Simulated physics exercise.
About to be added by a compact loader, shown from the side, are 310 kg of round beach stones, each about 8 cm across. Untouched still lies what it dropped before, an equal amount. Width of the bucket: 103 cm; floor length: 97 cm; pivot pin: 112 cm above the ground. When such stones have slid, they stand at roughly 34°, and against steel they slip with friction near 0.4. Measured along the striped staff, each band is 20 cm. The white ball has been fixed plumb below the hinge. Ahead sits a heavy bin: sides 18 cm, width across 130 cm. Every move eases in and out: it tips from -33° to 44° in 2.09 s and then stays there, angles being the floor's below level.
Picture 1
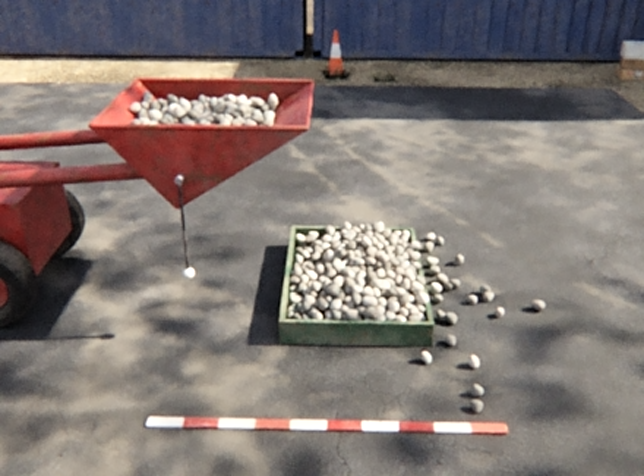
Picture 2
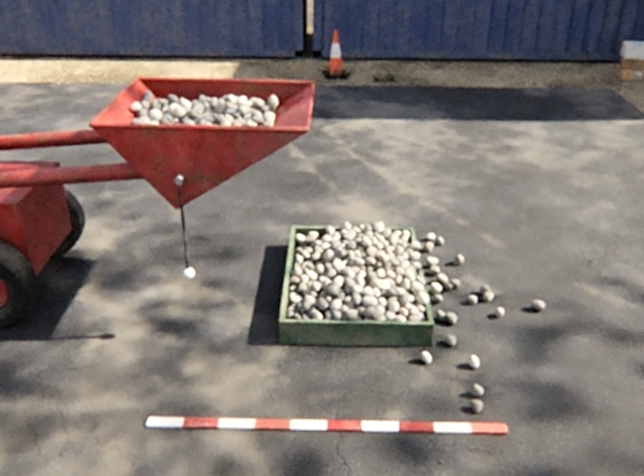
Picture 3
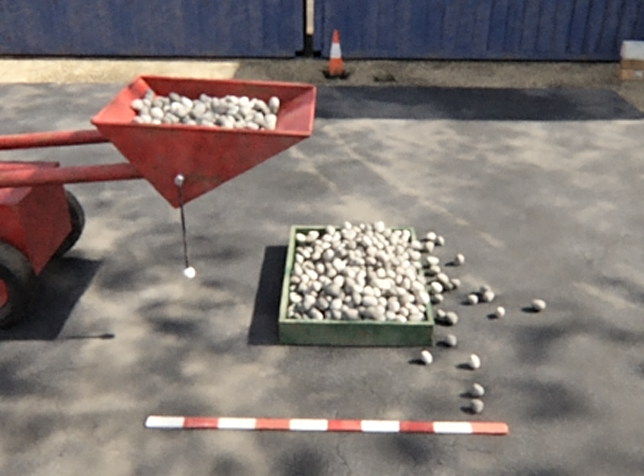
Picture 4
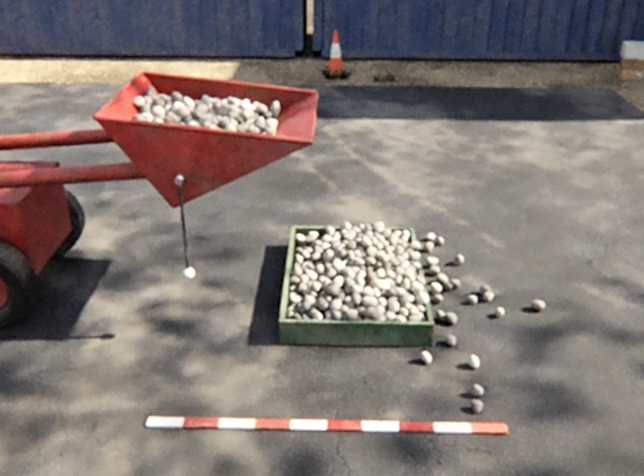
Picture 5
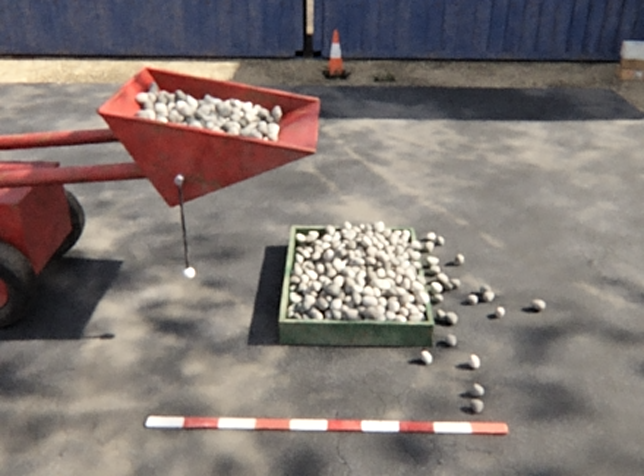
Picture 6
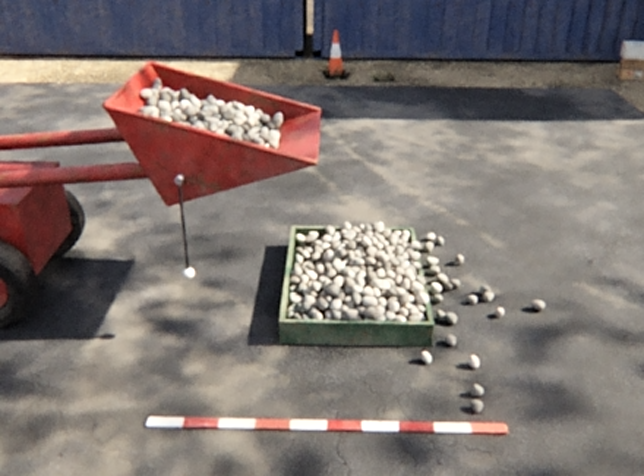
The video shows a red bucket of rounded stones on a loader at left slowly tilting, its right lip lowering slightly and rear edge rising, while a heaped green tray and scattered stones beside it stay still on the pavement.
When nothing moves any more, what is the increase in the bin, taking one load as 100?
I would say 53 out of 100.
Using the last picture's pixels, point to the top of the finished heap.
It ends up around (332, 246) in the last picture.
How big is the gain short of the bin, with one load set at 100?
Roughly 35 per cent of a load.
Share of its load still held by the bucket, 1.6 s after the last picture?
About 10 percent is still in there.
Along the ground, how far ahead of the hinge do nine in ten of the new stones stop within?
That's roughly 110 cm.
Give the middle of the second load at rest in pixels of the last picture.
Centre: Approx. (310, 272).
Then, 1.0 s after the last picture the floor is at 32°; in per cent of one load, 91 in the bucket, 104 in the bin, 5 beside or beyond the bin; the foremost stones are at (485, 300).
Then, 1.6 s after the last picture the floor is at 44°; in per cent of one load, 8 in the bucket, 21 short of the bin, 161 in the bin, 10 beside or beyond the bin; the foremost stones are at (478, 285).
Then, 1.9 s after the last picture the floor is at 44°; in per cent of one load, 0 in the bucket, 28 short of the bin, 157 in the bin, 16 beside or beyond the bin; the foremost stones are at (480, 285).
Then, 4.5 s after the last picture the floor is at 44°; in per cent of one load, 0 in the bucket, 34 short of the bin, 148 in the bin, 17 beside or beyond the bin; the foremost stones are at (484, 294). Net gain in the bin, 53.
